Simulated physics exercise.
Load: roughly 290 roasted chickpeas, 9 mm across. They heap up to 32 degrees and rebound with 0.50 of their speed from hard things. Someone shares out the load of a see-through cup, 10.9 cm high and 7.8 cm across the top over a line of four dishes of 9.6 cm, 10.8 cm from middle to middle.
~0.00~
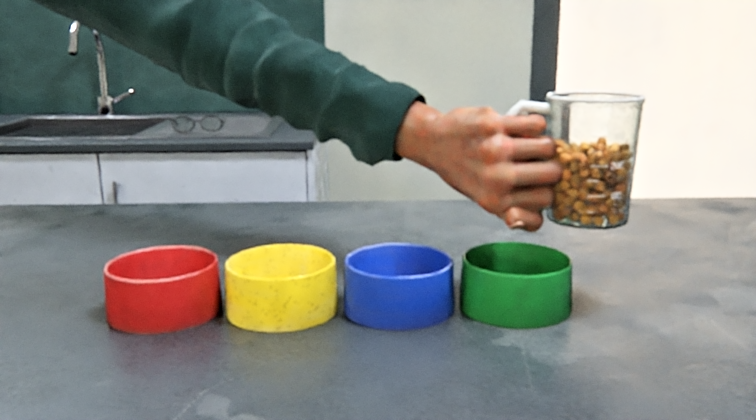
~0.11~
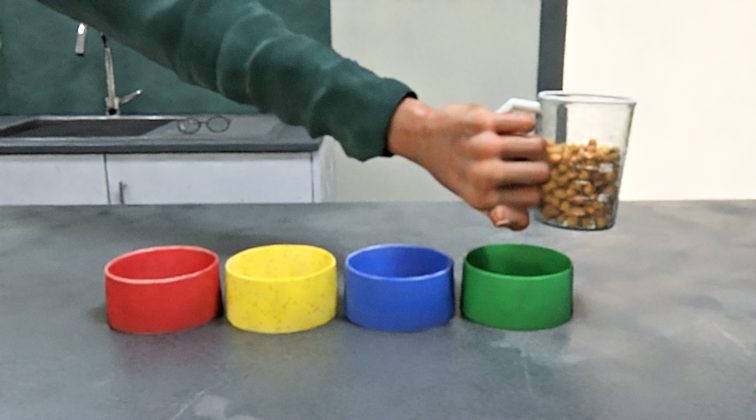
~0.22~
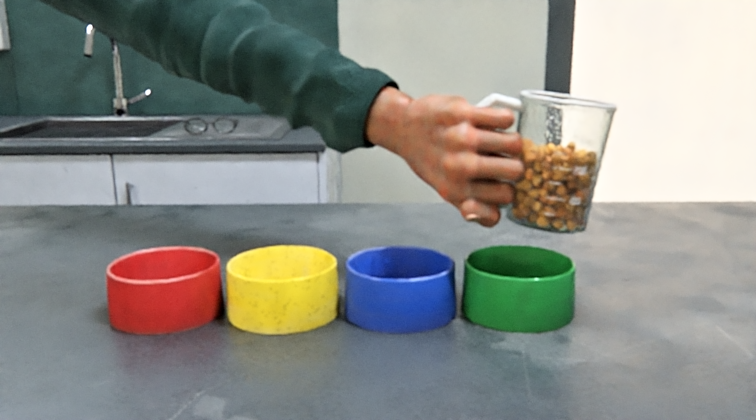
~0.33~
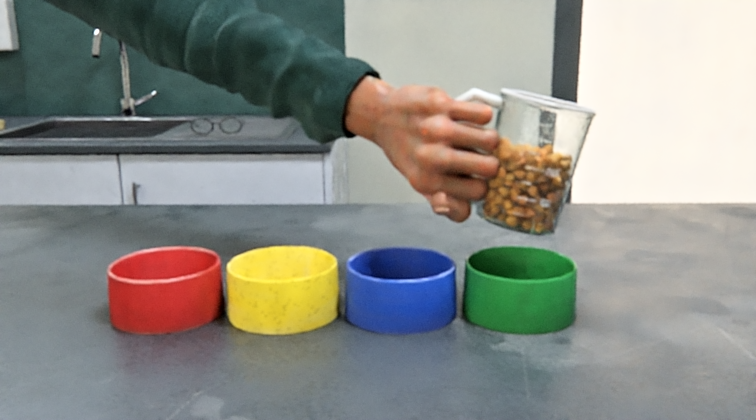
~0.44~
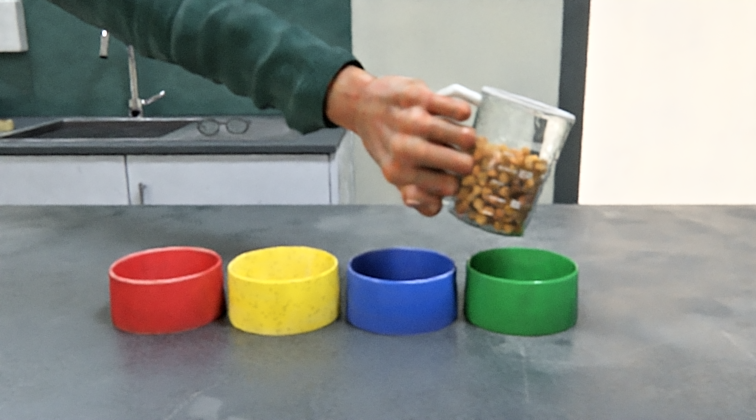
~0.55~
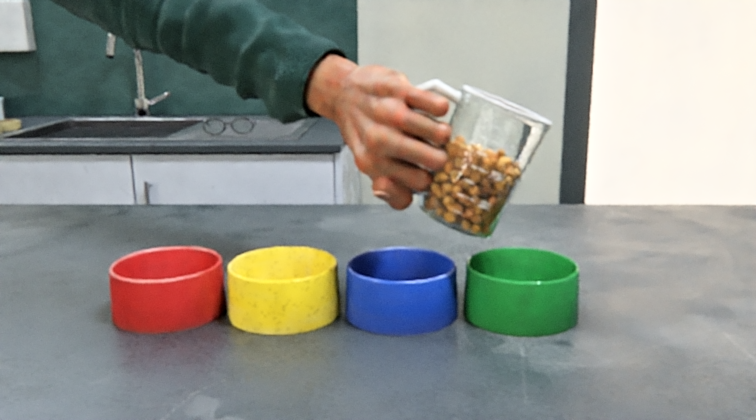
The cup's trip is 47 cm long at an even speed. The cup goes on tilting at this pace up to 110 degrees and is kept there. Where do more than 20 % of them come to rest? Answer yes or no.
Red yes, blue no, green no, yellow no, counter no.
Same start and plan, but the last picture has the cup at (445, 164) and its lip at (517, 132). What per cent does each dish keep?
Red 100; blue 0; green 0; yellow 0.
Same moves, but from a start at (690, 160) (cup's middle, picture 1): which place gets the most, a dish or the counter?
The winner: Yellow.
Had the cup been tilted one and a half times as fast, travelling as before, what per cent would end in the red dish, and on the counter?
Then: Red 50; counter 10.
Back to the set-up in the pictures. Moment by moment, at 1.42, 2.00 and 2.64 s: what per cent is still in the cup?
In turn: 100, 100, 75.
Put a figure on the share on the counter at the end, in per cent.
Some 0 per cent.
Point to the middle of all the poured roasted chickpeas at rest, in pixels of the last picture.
Around (164, 286).
Then, at 1.42 s, tilt 63 degrees; cup holds 100 %.
After 2.00 s, tilt 90 degrees; cup holds 100 %.
After 2.64 s, tilt 110 degrees; cup holds 75 %, red 25 %.
By 4.0 s all is still; red 100 %, blue 0 %, green 0 %, yellow 0 %, counter 0 %.
